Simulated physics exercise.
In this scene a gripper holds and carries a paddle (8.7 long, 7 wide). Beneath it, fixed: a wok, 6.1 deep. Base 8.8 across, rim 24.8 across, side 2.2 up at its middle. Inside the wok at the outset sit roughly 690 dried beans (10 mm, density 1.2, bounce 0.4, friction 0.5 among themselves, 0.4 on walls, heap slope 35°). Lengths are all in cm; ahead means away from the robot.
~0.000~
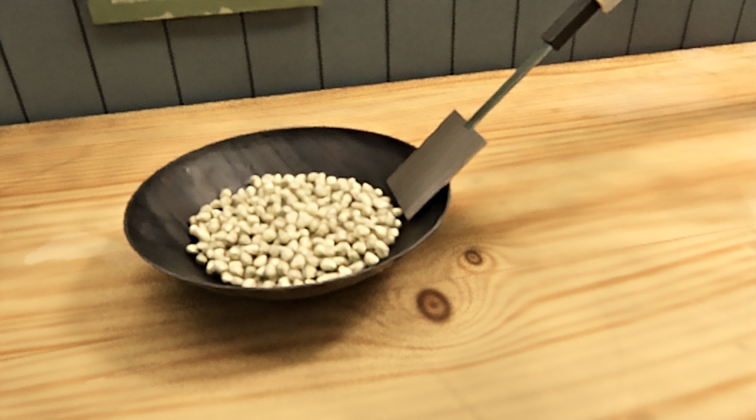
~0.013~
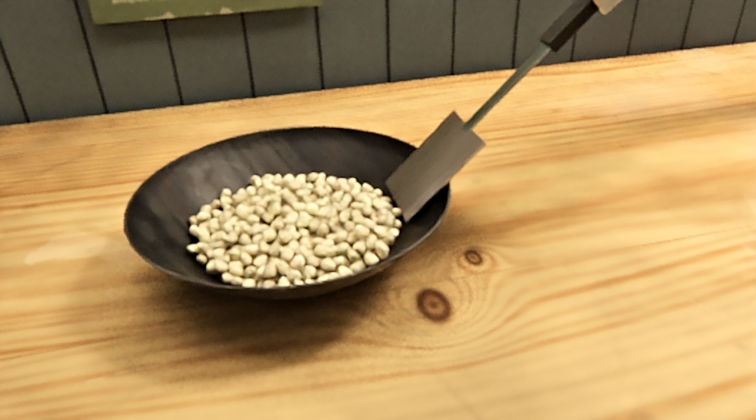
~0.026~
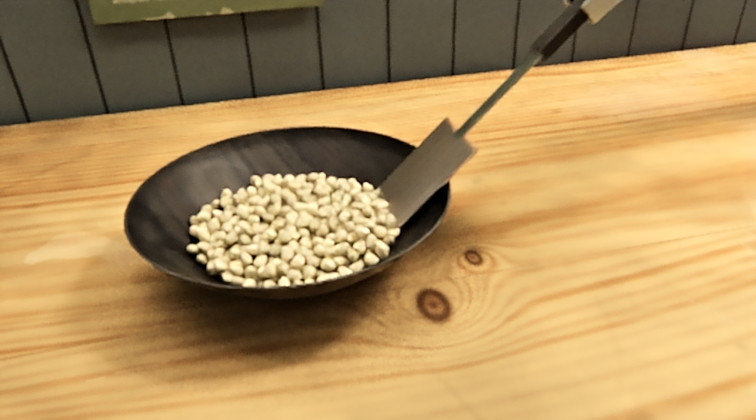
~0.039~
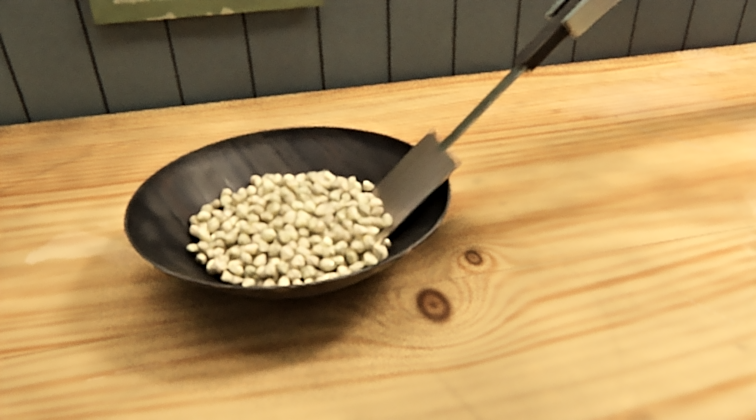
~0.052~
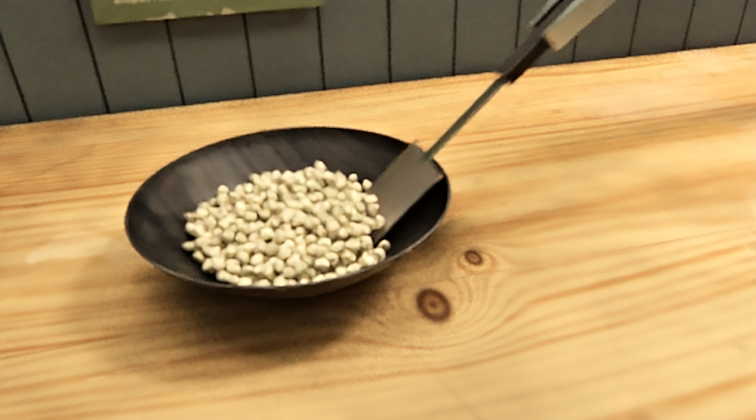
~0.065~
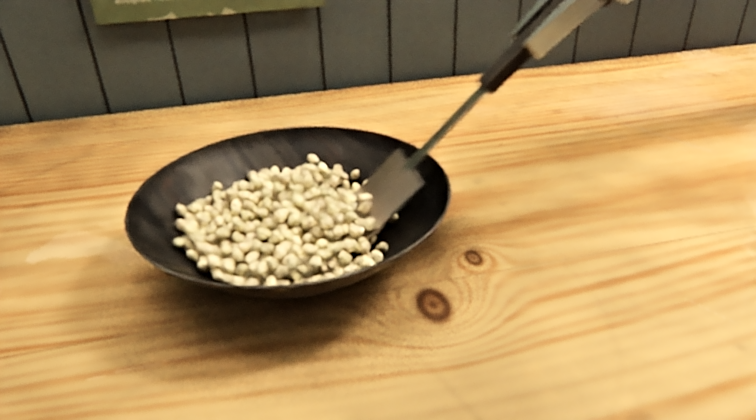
A gripper lowers a flat paddle into a dark wok, pushing pale beans leftward.
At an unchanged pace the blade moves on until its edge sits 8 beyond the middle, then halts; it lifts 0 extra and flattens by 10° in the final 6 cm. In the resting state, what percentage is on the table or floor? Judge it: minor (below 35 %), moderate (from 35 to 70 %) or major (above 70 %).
My judgement: Moderate.
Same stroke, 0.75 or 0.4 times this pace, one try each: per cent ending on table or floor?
First try around 35 %, second try around 20 %.
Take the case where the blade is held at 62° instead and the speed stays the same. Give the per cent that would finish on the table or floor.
Somewhere around 50 per cent would end on the table or floor.
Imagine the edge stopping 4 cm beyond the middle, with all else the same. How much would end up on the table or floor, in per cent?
It would come to roughly 5 percent.
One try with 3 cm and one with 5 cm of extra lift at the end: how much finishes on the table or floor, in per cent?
Result: Approx. 40 % and 40 %, one try each.
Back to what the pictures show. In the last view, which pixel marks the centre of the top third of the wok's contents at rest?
You'll find it at about (196, 228).
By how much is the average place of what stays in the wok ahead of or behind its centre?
It sits some 3.0 centimetres ahead of centre.
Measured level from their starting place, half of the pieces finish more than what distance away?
About 14 centimetres.
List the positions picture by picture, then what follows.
In the first picture, paddle top edge at (471, 124), sloping 44°; upper third of the load around (294, 219), from x 195 to 395, top at y 180; 691 in the wok.
In the second picture, paddle top edge at (469, 126), sloping 44°; upper third of the load around (294, 219), from x 195 to 395, top at y 180.
In the third picture, paddle top edge at (461, 133), sloping 44°; upper third of the load around (294, 219), from x 195 to 395, top at y 180.
In the fourth picture, paddle top edge at (445, 146), sloping 44°; upper third of the load around (293, 217), from x 195 to 395, top at y 175.
In the fifth picture, paddle top edge at (427, 157), sloping 44°; upper third of the load around (290, 217), from x 190 to 390, top at y 165.
In the sixth picture, paddle top edge at (410, 165), sloping 44°; upper third of the load around (283, 215), from x 180 to 390, top at y 160; 691 in the wok.
By 0.10 s, sloping 44°, highest piece 7 above the table; 691 in the wok.
By 0.13 s, sloping 41°, highest piece 7 above the table; 691 in the wok.
By 0.35 s, sloping 34°, highest piece 8 above the table; 376 in the wok, 150 on the table or floor, 165 on the blade or in flight.
By 1.40 s, sloping 34°, highest piece 7 above the table; 376 in the wok, 315 on the table or floor.
Final count, 376 in the wok, 315 on the table or floor. That is 46 % on the table or floor.
